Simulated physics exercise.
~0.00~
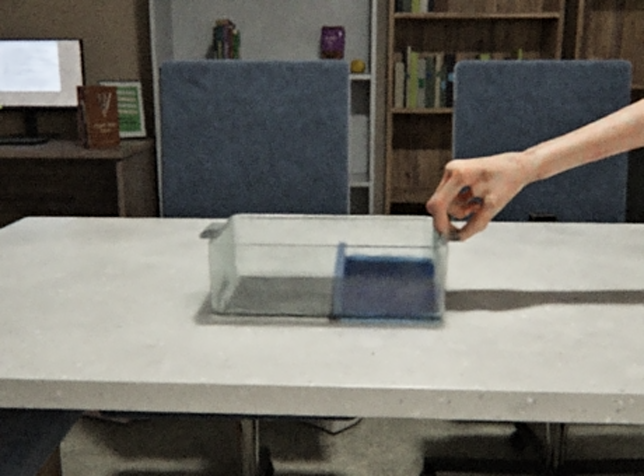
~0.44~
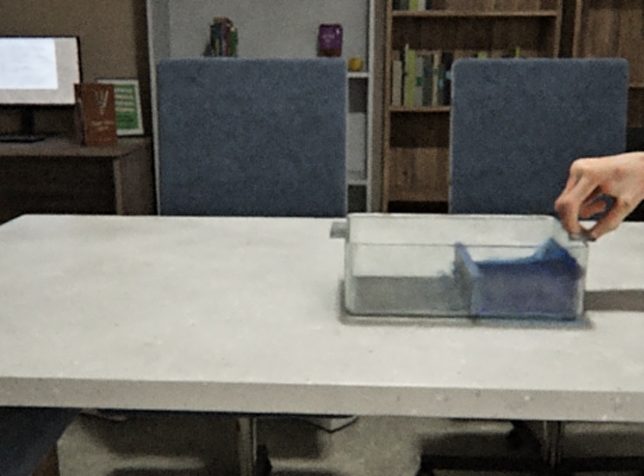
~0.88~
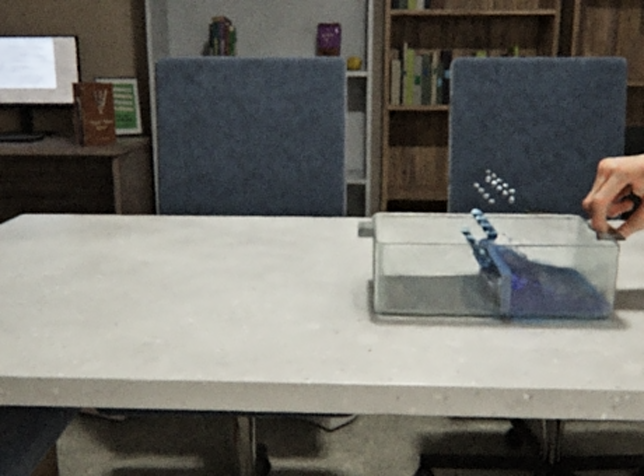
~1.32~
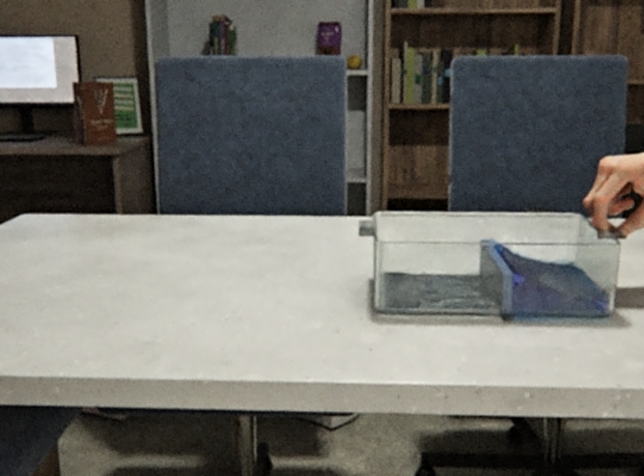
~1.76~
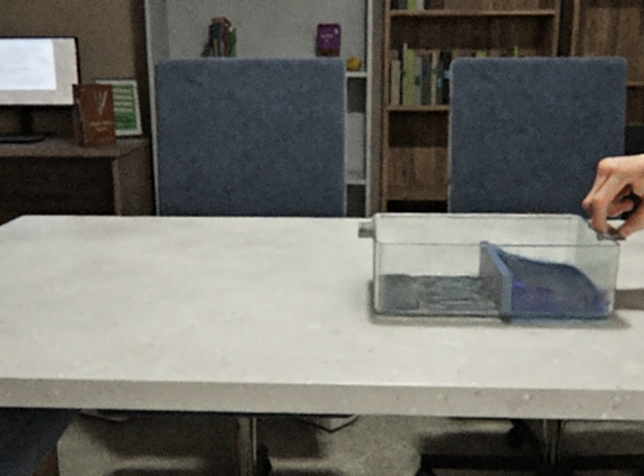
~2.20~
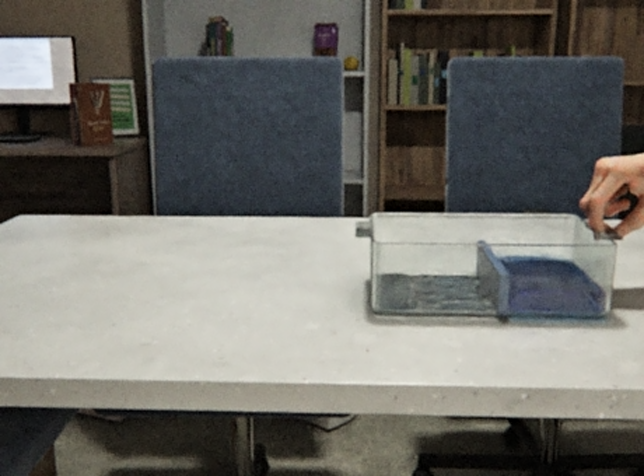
A hand pulls a clear divided tub right across a table, blue water sloshing and splashing over the divider, then settling.
